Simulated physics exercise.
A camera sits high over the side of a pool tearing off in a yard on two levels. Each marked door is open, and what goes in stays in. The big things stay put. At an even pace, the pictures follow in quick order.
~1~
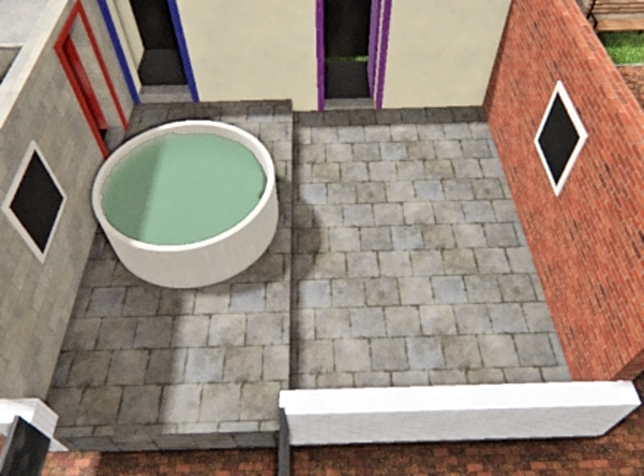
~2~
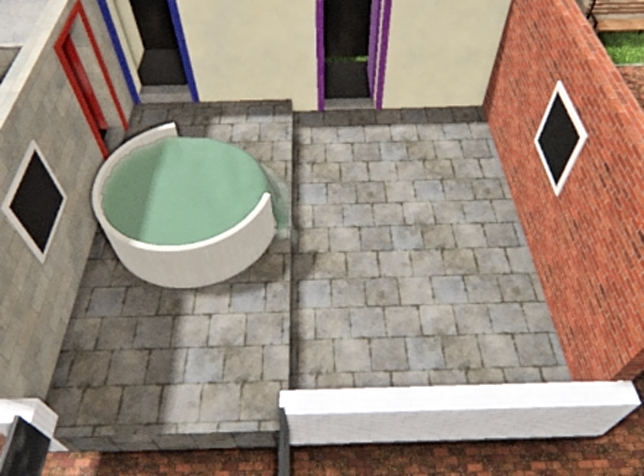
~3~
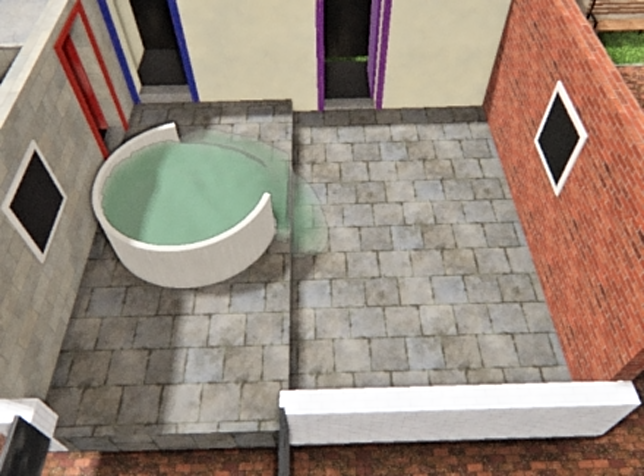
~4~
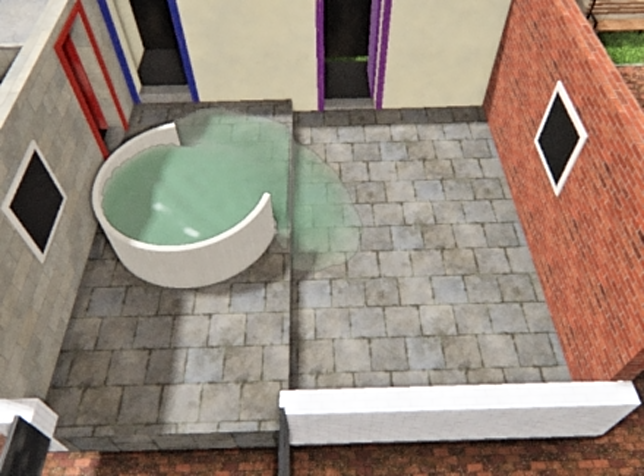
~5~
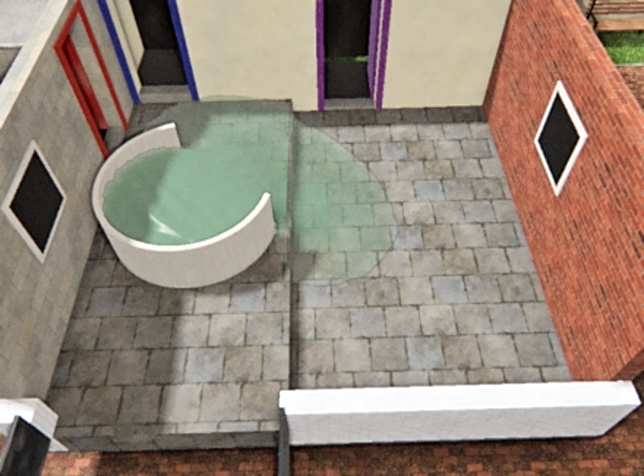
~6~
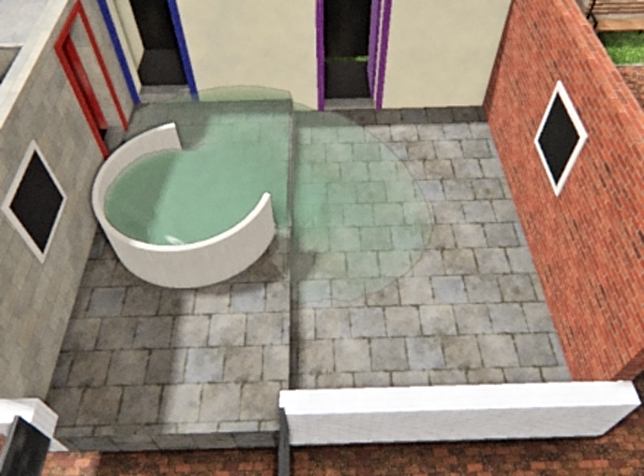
In a paved yard on two levels, part of a round white pool's far side vanished, and pale green water poured out through the gap, spreading evenly across the paving toward the right.
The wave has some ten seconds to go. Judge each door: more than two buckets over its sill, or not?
The red door is not swamped. The purple door is swamped. The blue door is not swamped.
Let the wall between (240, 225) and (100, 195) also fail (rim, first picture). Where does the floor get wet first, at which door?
I say the red door.
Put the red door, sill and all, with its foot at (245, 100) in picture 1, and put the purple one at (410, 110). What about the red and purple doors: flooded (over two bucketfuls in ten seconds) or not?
Note: Red door lets too much through; purple door lets too much through.
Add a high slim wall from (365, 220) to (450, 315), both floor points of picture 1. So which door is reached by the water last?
Answer: The red door.
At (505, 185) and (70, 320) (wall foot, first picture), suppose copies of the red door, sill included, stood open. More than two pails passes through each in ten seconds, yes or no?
Per door: Past the limit; within the limit.
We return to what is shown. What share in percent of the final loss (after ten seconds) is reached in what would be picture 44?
It comes to around 65 per cent.
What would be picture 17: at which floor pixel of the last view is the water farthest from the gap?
Near (559, 377).
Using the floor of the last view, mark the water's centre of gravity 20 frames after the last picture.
The centre of mass sits at about (343, 180).
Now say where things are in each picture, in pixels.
The pool at (186, 183) is whole and still, in the first frame.
The front is at (288, 234), out from the gap on the pool's far side, in the second frame.
Water pours out on the pool's far side and has run to (319, 247), in the third frame.
The front is at (187, 119), out from the gap on the pool's far side, in the fourth frame.
Water pours out on the pool's far side and has run to (171, 110), in the fifth frame.
Water pours out on the pool's far side and has run to (426, 231), in the sixth frame.
A moment on, water covers 55 % of the floor; the red door wet at the sill, nothing in, the purple door under two buckets in, the blue door wet at the sill, nothing in.
Next, water covers 55 % of the floor; the red door wet at the sill, nothing in, the purple door over two buckets in, the blue door under two buckets in.
Then, water covers 65 % of the floor; the red door wet at the sill, nothing in, the purple door far over two buckets in, the blue door under two buckets in.
Later, water covers 85 % of the floor; the red door wet at the sill, nothing in, the purple door far over two buckets in, the blue door under two buckets in.
In the end, water covers 85 % of the floor; the red door wet at the sill, nothing in, the purple door far over two buckets in, the blue door under two buckets in.
